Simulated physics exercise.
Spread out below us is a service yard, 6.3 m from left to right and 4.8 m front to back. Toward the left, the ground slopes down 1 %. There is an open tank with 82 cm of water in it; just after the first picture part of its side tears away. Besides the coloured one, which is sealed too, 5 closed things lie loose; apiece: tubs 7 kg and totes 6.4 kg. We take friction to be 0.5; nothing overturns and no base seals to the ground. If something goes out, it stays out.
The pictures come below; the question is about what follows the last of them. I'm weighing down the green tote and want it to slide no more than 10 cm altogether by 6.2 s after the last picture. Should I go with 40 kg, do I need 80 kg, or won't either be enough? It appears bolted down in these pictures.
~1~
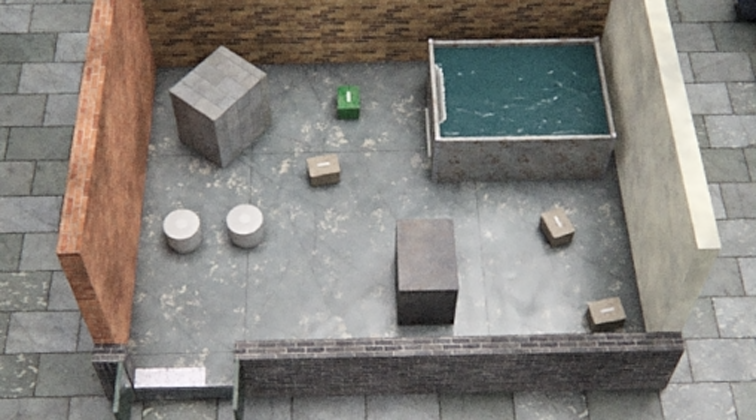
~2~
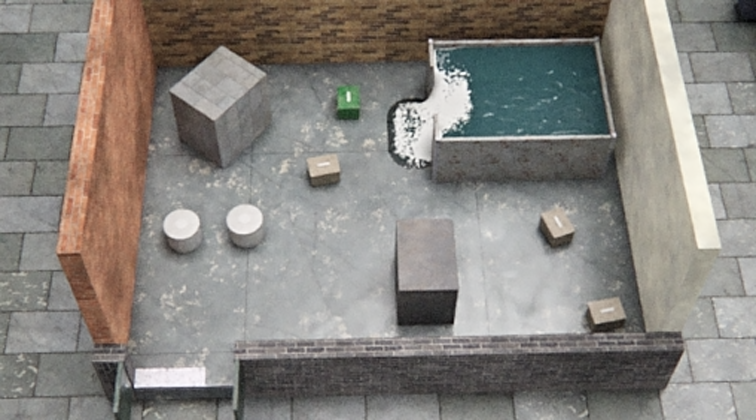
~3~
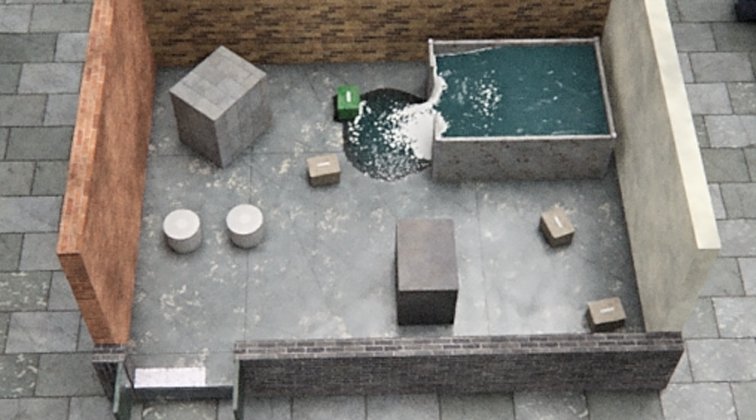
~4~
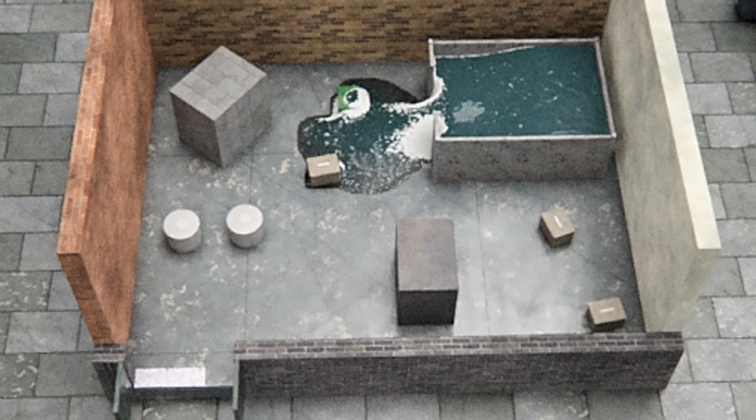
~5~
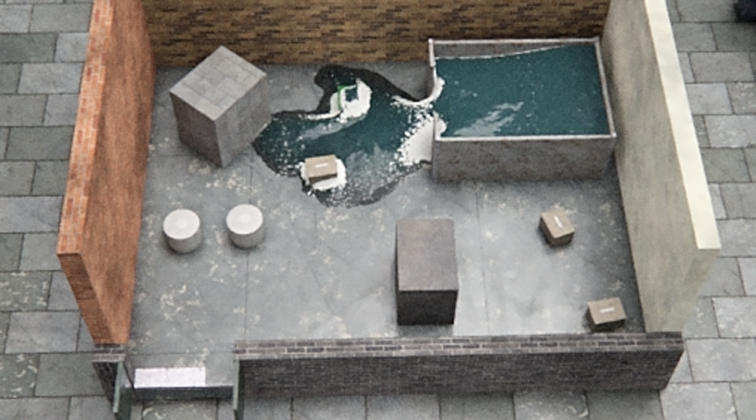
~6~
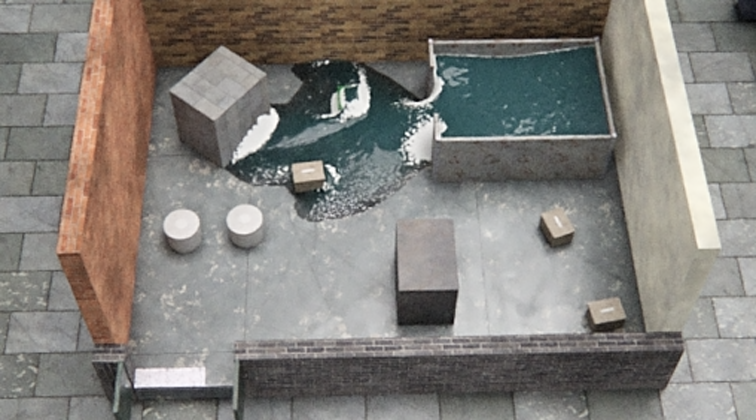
You need 80 kg.
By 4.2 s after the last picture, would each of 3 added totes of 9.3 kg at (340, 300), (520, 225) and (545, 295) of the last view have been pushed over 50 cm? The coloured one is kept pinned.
In order: Not as far, then not as far, then not as far.
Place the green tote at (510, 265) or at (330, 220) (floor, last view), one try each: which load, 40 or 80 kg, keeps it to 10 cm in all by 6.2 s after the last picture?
Taking the two tries in order, even the light one works and even the light one works.
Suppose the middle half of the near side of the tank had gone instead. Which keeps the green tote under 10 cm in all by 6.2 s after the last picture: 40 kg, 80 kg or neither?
In that case the lighter mass suffices.
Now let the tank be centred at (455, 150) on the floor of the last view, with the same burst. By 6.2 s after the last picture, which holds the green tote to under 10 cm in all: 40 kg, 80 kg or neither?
Well, then the lighter one is plenty.
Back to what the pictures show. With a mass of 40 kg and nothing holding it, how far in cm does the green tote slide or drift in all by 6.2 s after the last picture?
400 cm in all.
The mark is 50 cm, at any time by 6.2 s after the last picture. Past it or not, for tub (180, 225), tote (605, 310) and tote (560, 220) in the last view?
Beyond the mark, below the mark, below the mark.
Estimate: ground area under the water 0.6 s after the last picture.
14 m2.
Then, 0.6 s after the last picture the green tote would be 70 cm from its start with 40 kg and 0 cm from its start with 80 kg; 13 cm of water round it then.
Then, 2.3 s after the last picture the green tote would be 252 cm from its start with 40 kg and 0 cm from its start with 80 kg; 11 cm of water round it then.
Then, 4.2 s after the last picture the green tote would be 257 cm from its start with 40 kg and 0 cm from its start with 80 kg; 13 cm of water round it then.
Then, 6.2 s after the last picture the green tote would be 262 cm from its start with 40 kg and 0 cm from its start with 80 kg; 10 cm of water round it then.
